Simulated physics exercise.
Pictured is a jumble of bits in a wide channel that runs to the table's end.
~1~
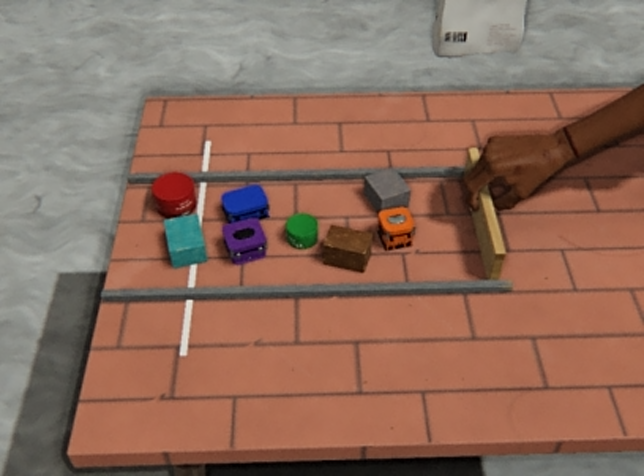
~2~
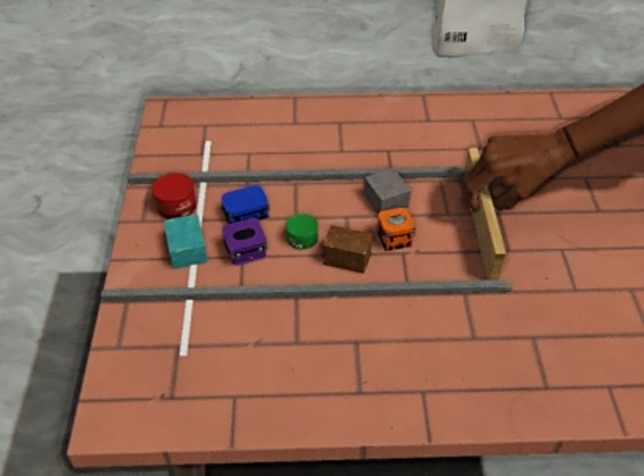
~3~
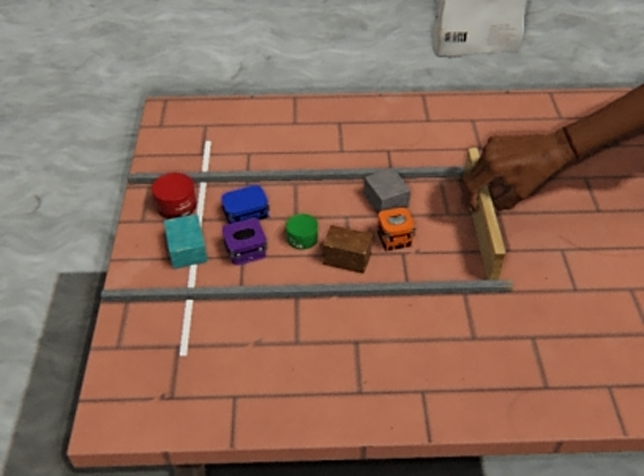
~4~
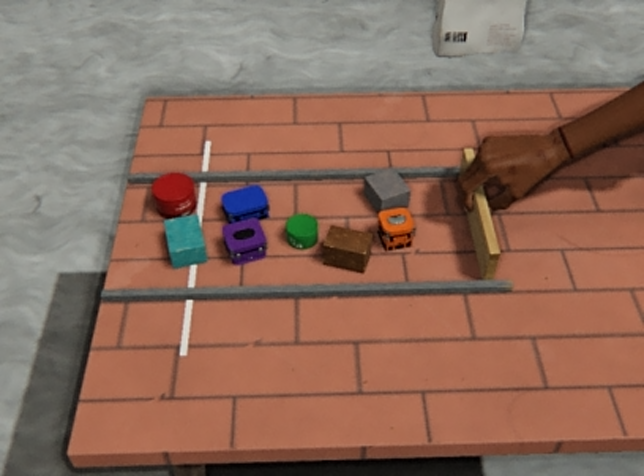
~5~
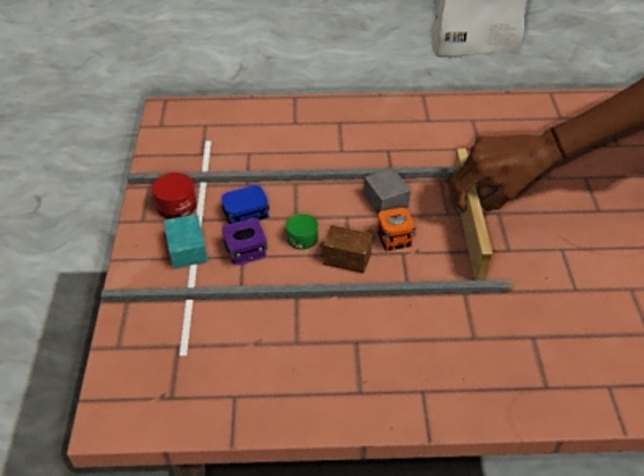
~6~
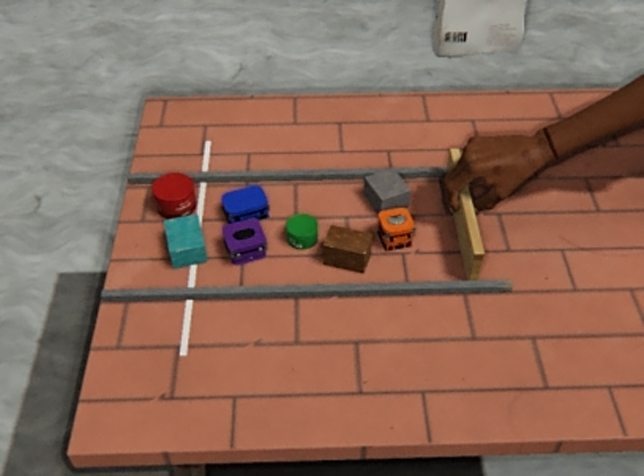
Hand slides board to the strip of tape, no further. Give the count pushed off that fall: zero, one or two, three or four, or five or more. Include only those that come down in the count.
Count: One or two.
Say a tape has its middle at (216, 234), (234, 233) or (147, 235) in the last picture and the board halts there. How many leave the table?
First 0, then 0, then 5.
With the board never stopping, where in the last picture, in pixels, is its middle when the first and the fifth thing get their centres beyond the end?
Near (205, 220) first, near (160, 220) second.
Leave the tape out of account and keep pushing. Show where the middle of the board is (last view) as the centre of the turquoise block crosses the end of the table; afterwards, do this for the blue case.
The middle is at (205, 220) when it's the turquoise block, and at (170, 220) when it's the blue case.
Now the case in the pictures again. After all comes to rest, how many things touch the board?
That comes to 3.
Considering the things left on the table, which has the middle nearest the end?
Foremost: The red tub.
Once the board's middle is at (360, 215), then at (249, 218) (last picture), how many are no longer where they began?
Up to then 3, and up to the other point 8.
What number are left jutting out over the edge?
Answer: 2.
Early on, none off yet; red tub at rest near (175, 196); turquoise block at rest near (186, 241); blue case at rest near (245, 206).
Finally, the number that fall off is one or two; lost, turquoise block.
